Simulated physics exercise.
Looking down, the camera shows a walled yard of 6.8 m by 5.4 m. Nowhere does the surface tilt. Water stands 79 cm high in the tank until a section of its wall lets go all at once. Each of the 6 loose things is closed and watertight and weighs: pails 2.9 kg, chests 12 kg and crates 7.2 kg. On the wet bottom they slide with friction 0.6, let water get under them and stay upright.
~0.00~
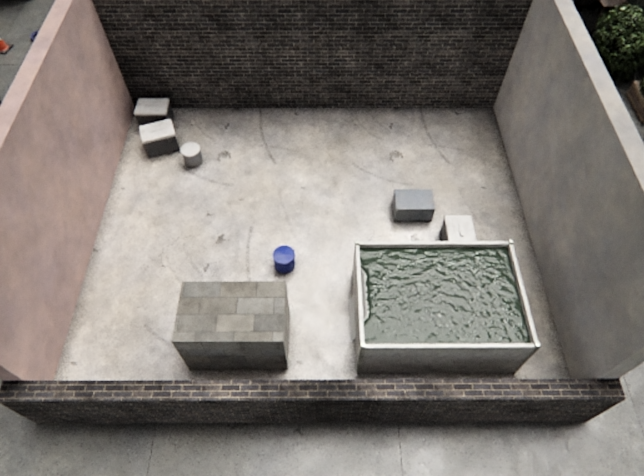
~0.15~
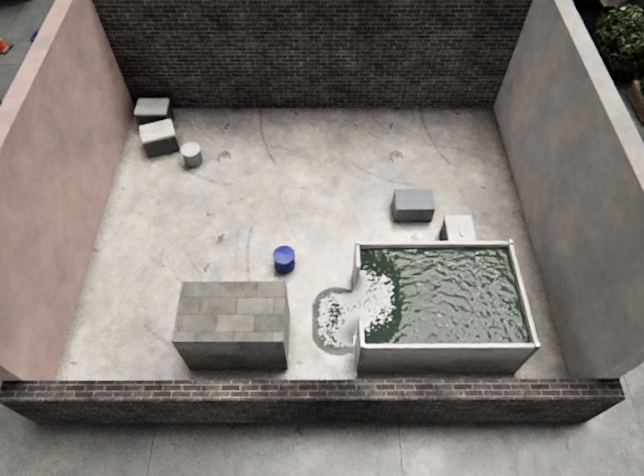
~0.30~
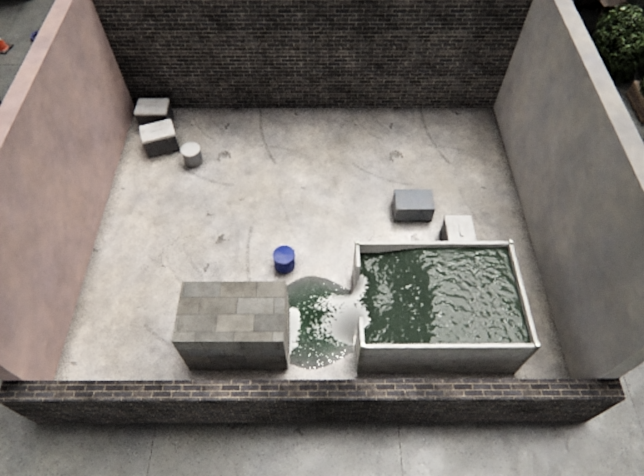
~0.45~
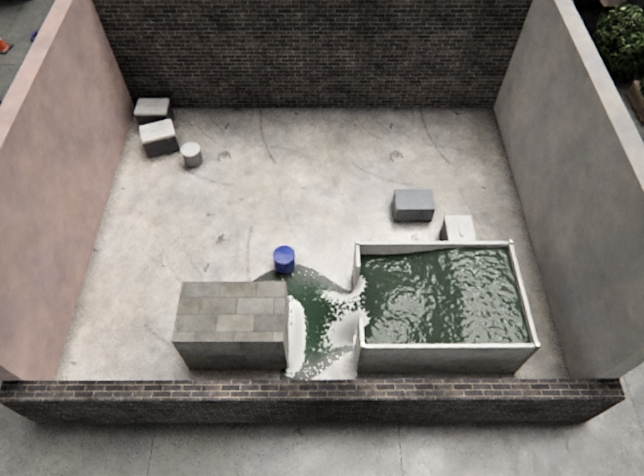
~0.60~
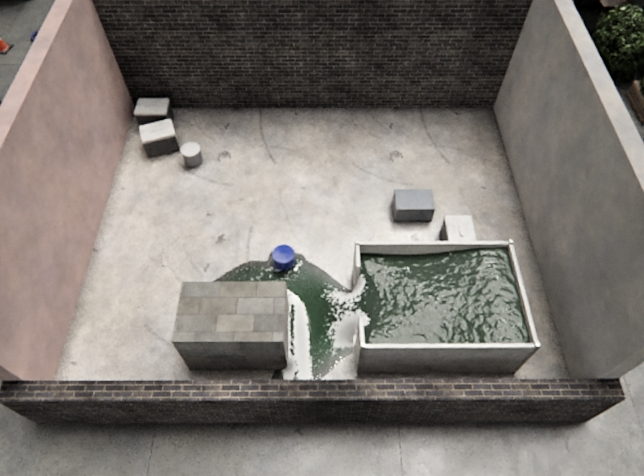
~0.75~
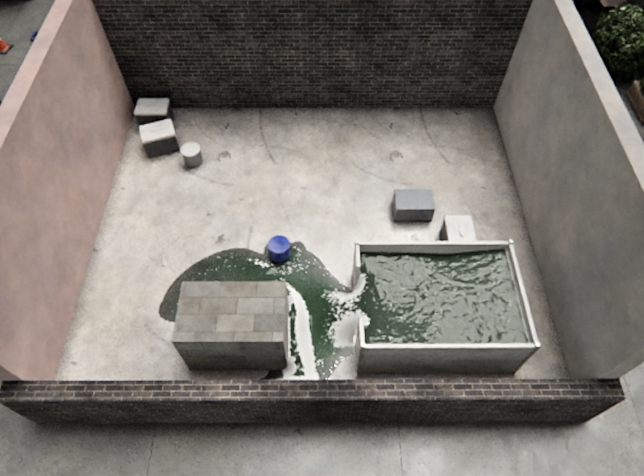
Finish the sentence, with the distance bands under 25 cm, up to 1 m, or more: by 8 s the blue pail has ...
... travelled a long way.
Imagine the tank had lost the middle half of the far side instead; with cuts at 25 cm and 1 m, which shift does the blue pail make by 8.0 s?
So the blue pail keeps its position.
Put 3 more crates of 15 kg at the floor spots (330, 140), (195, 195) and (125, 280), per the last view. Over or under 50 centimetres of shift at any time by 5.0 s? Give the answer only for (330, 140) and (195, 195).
Well, the first is lower and the second higher.
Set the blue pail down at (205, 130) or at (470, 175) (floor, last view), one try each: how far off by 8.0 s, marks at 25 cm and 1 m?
At the first spot it winds up far off; at the second it shifts partway.
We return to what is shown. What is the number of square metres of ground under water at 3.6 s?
About 24 m2.
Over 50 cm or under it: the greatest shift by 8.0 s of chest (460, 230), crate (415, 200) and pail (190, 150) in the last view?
Within, within, beyond.
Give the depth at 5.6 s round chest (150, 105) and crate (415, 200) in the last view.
Around 11 cm and 0 cm.
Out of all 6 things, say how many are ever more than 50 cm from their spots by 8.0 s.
Tally: 4.
After 1.6 s the blue pail is near (240, 171), 1.8 m from its start, aground; 0 afloat.
After 3.6 s the blue pail is near (221, 102), 3.4 m from its start, afloat; 4 afloat.
After 5.6 s the blue pail is near (283, 133), 2.4 m from its start, afloat; 3 afloat.
After 8.0 s the blue pail is near (402, 179), 2.3 m from its start, afloat; 2 afloat.
